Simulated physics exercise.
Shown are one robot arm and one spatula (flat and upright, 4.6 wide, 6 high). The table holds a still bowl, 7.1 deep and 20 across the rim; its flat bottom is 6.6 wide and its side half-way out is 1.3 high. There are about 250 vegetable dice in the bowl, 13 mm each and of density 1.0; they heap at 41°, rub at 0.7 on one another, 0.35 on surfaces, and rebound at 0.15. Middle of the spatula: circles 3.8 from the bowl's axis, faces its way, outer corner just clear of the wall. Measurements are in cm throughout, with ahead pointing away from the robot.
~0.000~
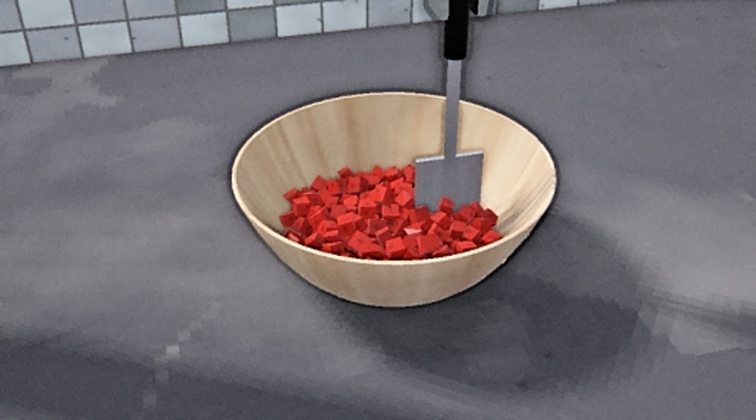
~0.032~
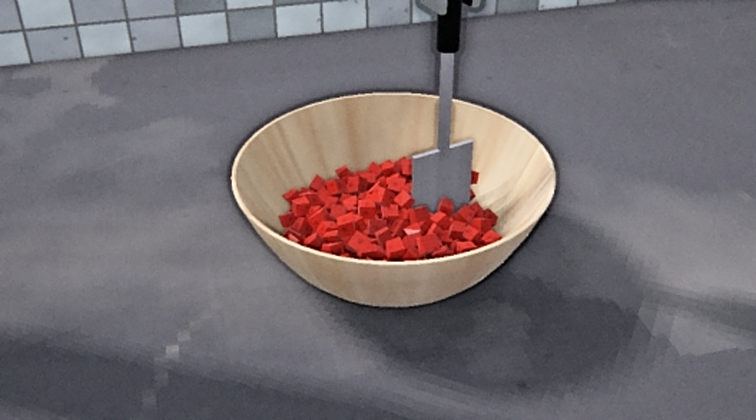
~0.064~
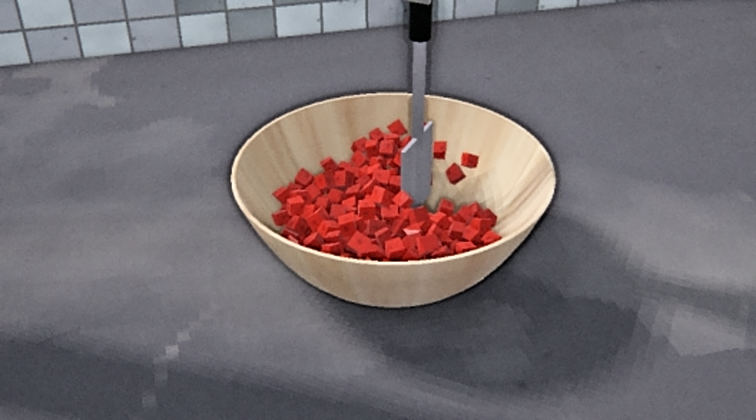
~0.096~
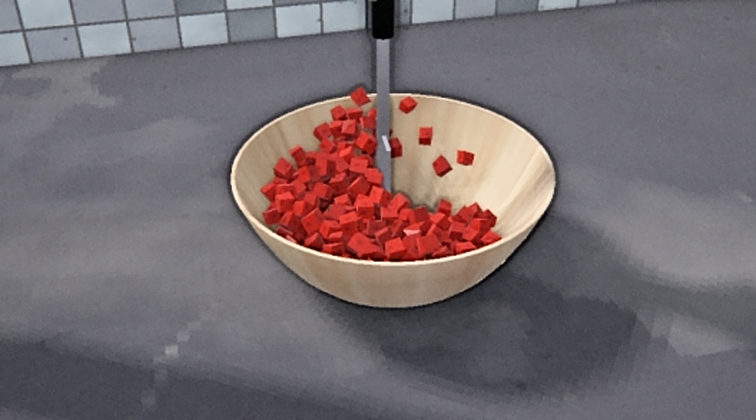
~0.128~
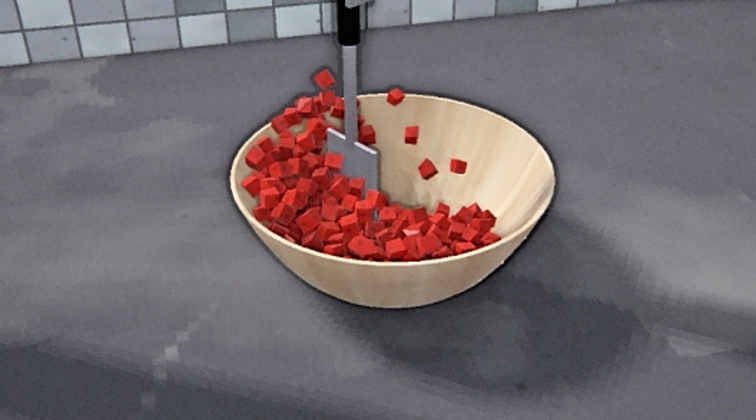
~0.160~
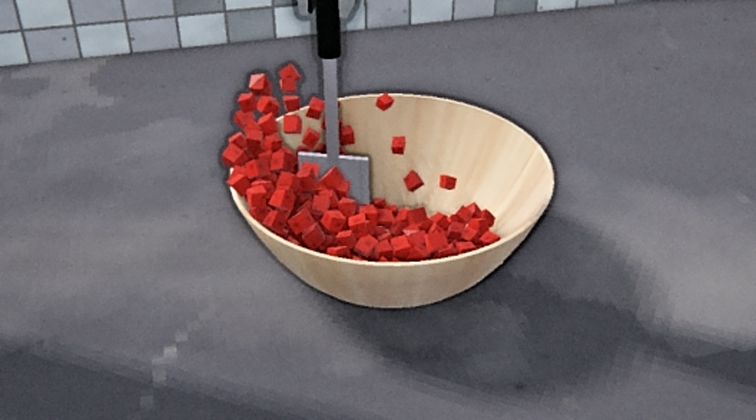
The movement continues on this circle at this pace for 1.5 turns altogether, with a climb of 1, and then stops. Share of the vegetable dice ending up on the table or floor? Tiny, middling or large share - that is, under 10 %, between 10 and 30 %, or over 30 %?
The share is large, over 30 %.
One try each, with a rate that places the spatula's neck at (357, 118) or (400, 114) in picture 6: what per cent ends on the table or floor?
Around 20 and 5 percent, in that order.
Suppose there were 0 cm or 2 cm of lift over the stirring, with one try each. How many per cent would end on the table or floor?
Some 30 and some 35 per cent.
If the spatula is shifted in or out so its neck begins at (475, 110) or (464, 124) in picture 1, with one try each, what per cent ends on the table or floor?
Roughly 35 and 50 per cent.
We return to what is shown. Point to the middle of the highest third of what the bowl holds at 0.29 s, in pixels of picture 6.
I'd put it at around (483, 212).
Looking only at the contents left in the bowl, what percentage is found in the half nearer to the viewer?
Around 50 per cent of what the bowl keeps.
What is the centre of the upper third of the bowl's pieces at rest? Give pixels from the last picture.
Estimated centre: (320, 236).
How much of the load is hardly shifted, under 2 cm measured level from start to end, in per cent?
About 0 %.
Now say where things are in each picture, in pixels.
The first picture shows spatula neck at (451, 136), 0° round; upper third of the load around (386, 219), from x 290 to 495, top at y 170; 250 in the bowl.
The second picture shows spatula neck at (444, 128), 14° round; upper third of the load around (386, 218), from x 290 to 495, top at y 160.
The third picture shows spatula neck at (418, 116), 49° round; upper third of the load around (377, 200), from x 280 to 495, top at y 130.
The fourth picture shows spatula neck at (383, 113), 85° round; upper third of the load around (349, 184), from x 270 to 495, top at y 100.
The fifth picture shows spatula neck at (351, 120), 120° round; upper third of the load around (308, 178), from x 250 to 490, top at y 80; 249 in the bowl, 1 in flight or on the tool.
The sixth picture shows spatula neck at (332, 135), 156° round; upper third of the load around (283, 181), from x 235 to 490, top at y 75; 247 in the bowl, 3 in flight or on the tool.
By 0.29 s, 301° round, highest piece 12 above the table; 204 in the bowl, 6 on the table or floor, 40 in flight or on the tool.
By 0.42 s, 85° round, highest piece 11 above the table; 166 in the bowl, 55 on the table or floor, 29 in flight or on the tool.
By 0.68 s, 180° round, highest piece 7 above the table; 155 in the bowl, 94 on the table or floor, 1 in flight or on the tool.
By 1.38 s, 180° round, highest piece 6 above the table; 155 in the bowl, 95 on the table or floor.
Final count, 155 in the bowl, 95 on the table or floor. That is 38 % on the table or floor.
